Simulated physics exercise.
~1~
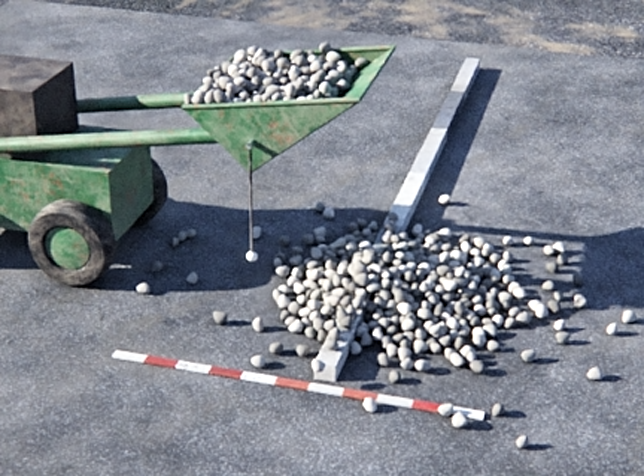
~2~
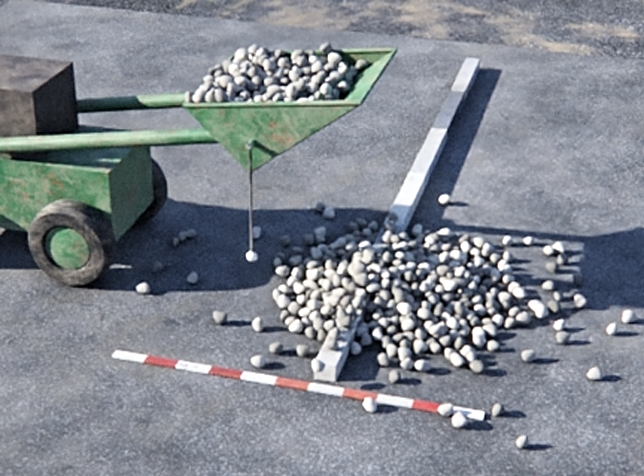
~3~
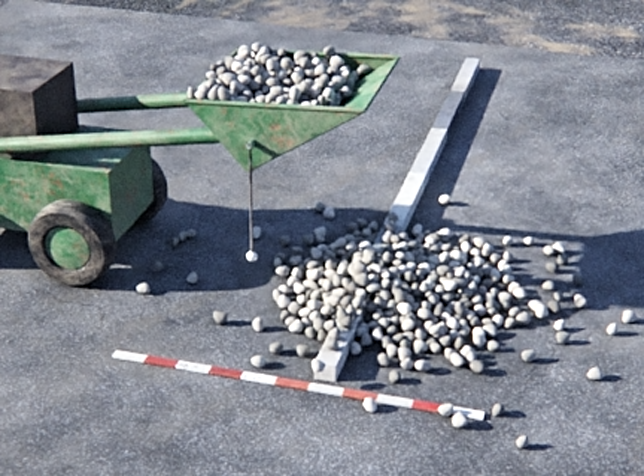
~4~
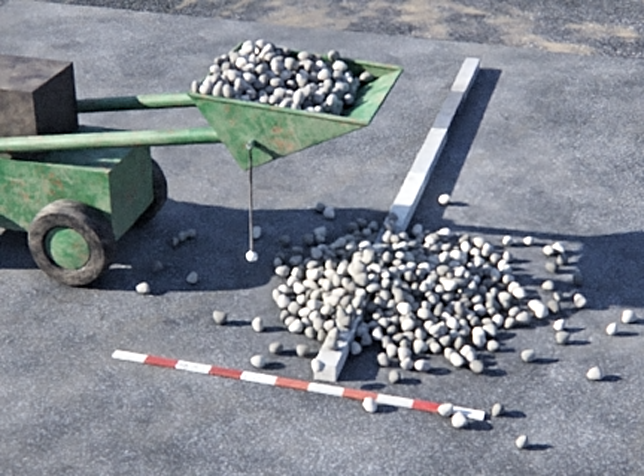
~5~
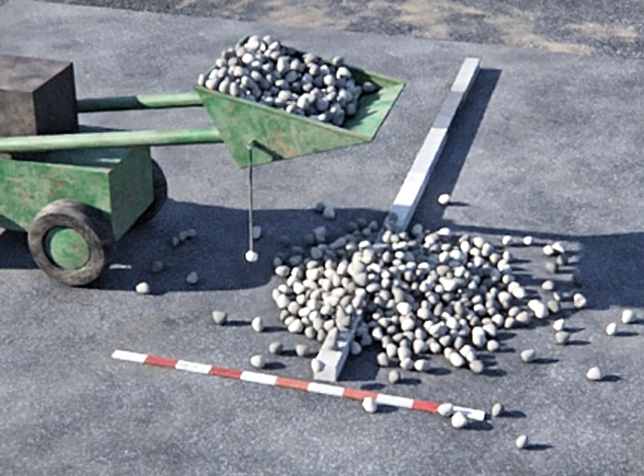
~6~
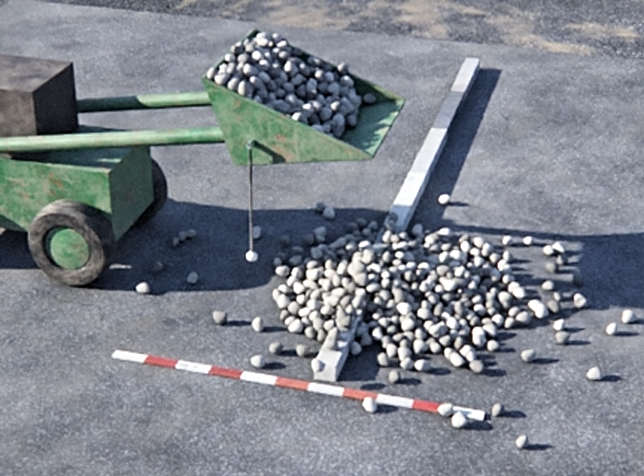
Green bucket loaded with grey stones tilting forward, its right lip lowering, beside a motionless pile of stones across a kerb.
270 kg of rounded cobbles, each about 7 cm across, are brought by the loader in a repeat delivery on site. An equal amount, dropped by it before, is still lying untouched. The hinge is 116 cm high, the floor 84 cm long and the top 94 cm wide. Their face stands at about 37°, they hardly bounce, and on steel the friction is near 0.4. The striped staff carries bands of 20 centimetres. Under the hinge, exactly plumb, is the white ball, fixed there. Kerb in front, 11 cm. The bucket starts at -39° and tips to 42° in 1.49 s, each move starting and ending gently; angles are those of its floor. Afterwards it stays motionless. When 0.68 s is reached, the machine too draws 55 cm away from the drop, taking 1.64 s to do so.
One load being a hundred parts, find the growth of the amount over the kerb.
A growth of about 23 parts in a hundred.
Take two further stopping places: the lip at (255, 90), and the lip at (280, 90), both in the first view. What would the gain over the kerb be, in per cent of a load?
Case one about 0 %, case two about 0 %.
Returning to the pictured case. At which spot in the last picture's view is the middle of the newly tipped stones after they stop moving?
Their centre ends up near (335, 267).
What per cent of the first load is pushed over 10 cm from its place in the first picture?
I'd say roughly 5 per cent of them.
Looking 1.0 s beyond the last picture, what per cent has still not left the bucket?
It keeps some 20 percent of its load.
Then, 0.5 s after the last picture the floor is at 30°; in per cent of one load, 95 in the bucket, 41 on this side of the kerb, 66 over the kerb; the foremost stones are at (628, 341).
Then, 1.0 s after the last picture the floor is at 42°; in per cent of one load, 21 in the bucket, 101 on this side of the kerb, 80 over the kerb; the foremost stones are at (628, 341).
Then, 2.2 s after the last picture the floor is at 42°; in per cent of one load, 0 in the bucket, 112 on this side of the kerb, 89 over the kerb; the foremost stones are at (628, 341).
Then, 4.6 s after the last picture the floor is at 42°; in per cent of one load, 0 in the bucket, 112 on this side of the kerb, 89 over the kerb; the foremost stones are at (628, 341). Net gain over the kerb, 23.
